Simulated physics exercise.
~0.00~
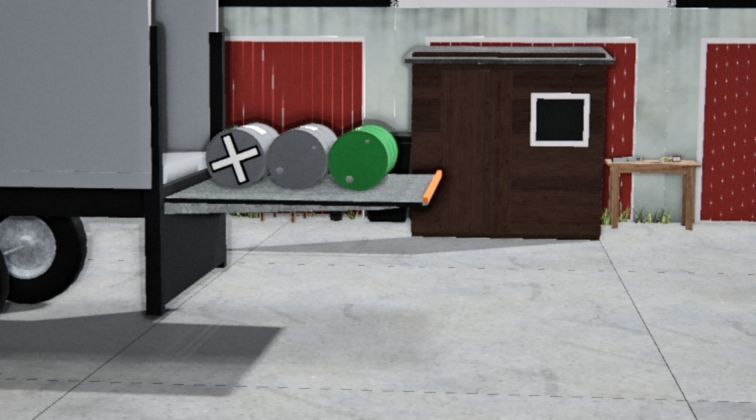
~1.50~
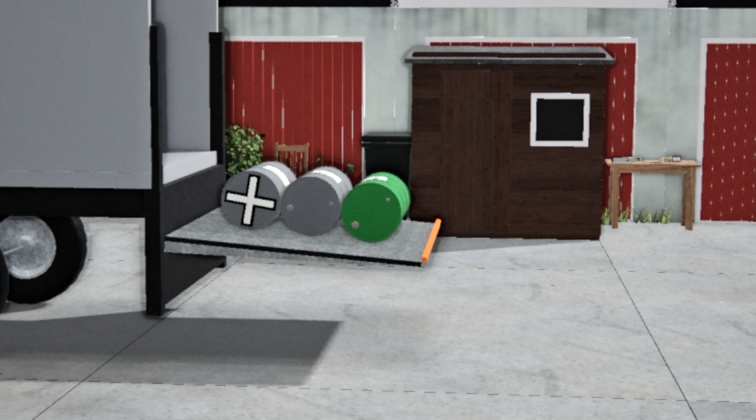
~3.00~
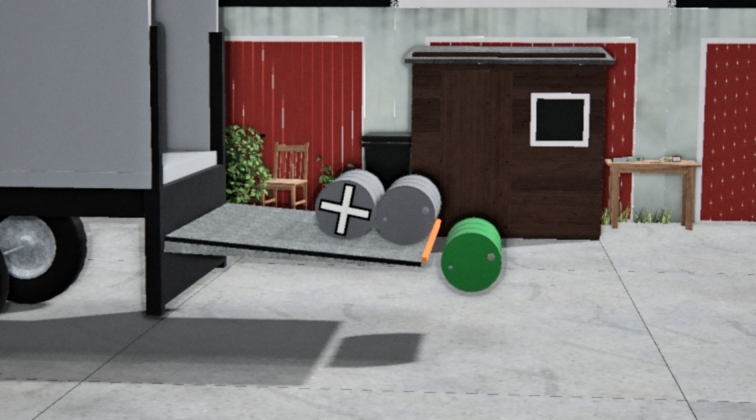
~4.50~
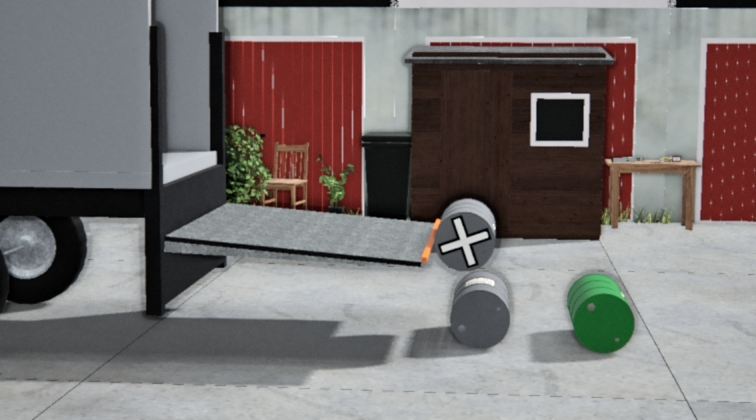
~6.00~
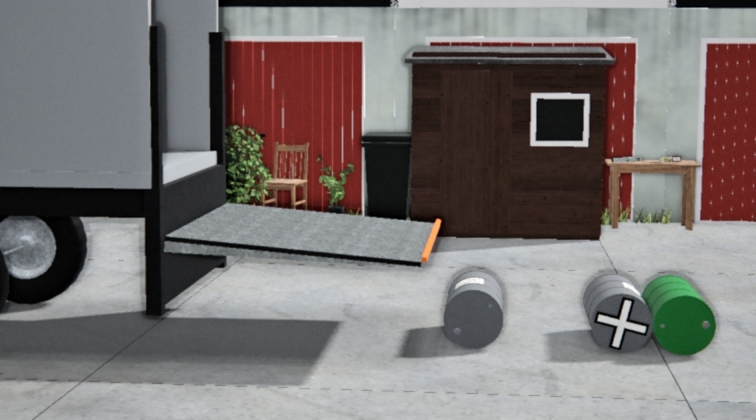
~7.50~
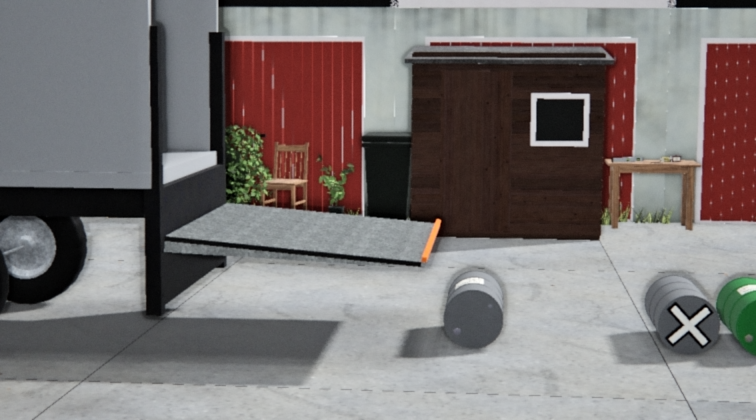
Three drums roll off a lorry's tilted tail-lift and spread rightward across the ground.
